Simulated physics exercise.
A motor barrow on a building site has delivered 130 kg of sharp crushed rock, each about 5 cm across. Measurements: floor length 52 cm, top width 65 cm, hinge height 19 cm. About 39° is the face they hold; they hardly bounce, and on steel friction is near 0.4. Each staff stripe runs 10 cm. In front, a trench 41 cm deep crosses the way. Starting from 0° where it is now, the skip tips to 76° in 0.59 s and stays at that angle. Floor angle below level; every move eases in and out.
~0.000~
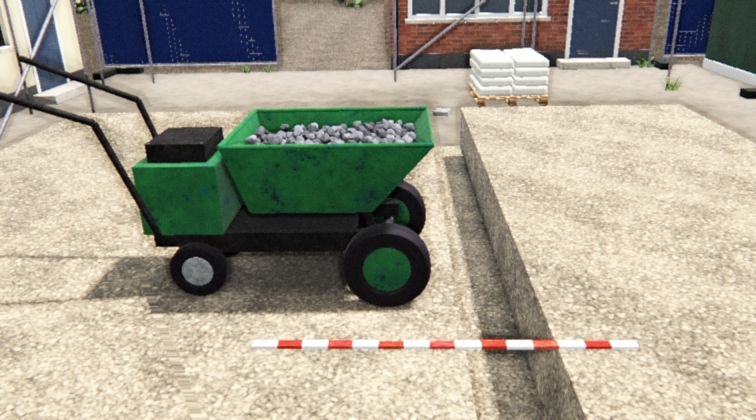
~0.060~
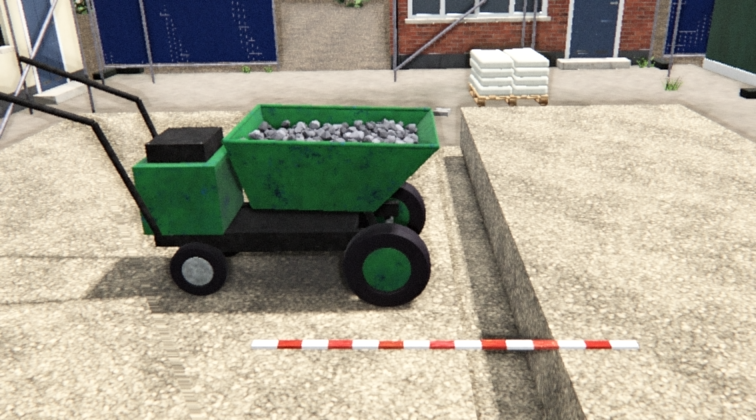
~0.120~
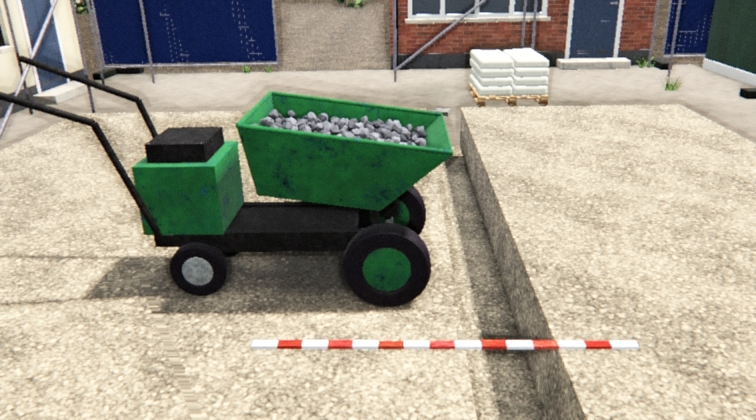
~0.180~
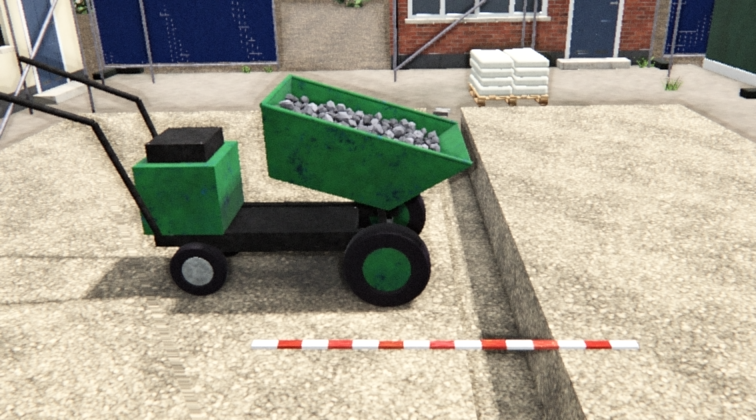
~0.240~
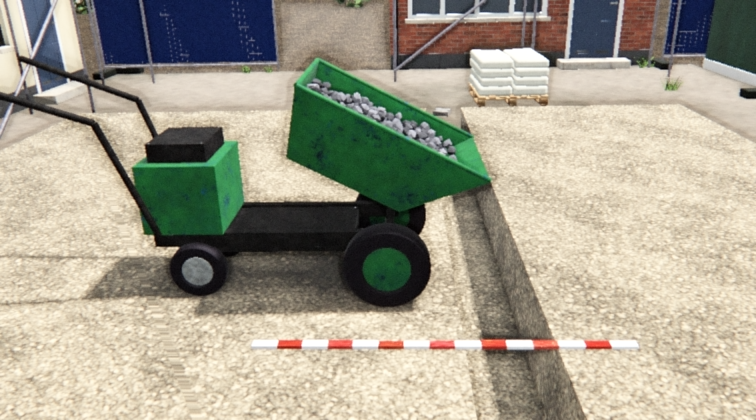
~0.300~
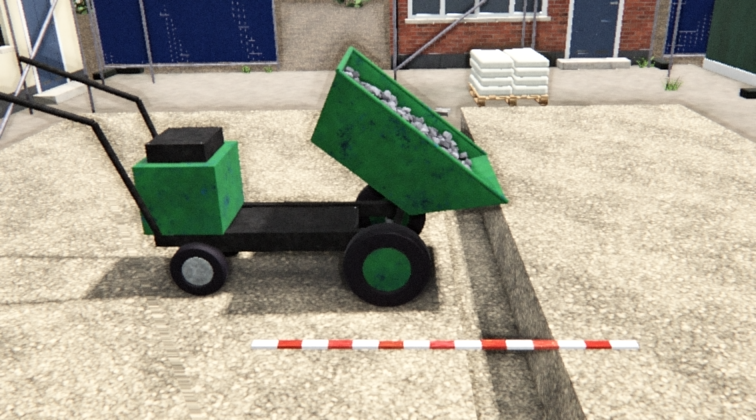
At first, a green motor barrow stands still on pale ground, its skip level and loaded with grey stones, beside a trench and a red-and-white striped staff. The skip then tilts forward to the right, its rear rising steadily and its lip lowering over the trench, while the wheels stay put.
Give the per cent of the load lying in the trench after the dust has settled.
Close to 24 in every hundred.
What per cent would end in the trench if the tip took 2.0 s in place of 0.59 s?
Then roughly 40 percent.
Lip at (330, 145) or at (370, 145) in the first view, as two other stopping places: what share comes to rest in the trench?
Roughly 90 per cent, then 80 per cent.
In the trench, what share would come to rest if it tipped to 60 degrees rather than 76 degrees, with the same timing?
Roughly 10%.
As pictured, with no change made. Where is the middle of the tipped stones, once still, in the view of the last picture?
Near (576, 268).
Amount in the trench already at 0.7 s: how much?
About 5 per cent by then.
After 0.4 s the floor is at 64°; 100 % in the skip; the foremost stones are at (508, 215).
After 0.7 s the floor is at 76°; 61 % in the skip, 3 % in the trench, 36 % past the trench; the foremost stones are at (603, 275).
After 1.0 s the floor is at 76°; 11 % in the skip, 13 % in the trench, 77 % past the trench; the foremost stones are past the picture's edge.
After 3.0 s the floor is at 76°; 1 % in the skip, 24 % in the trench, 75 % past the trench; the foremost stones are past the picture's edge.
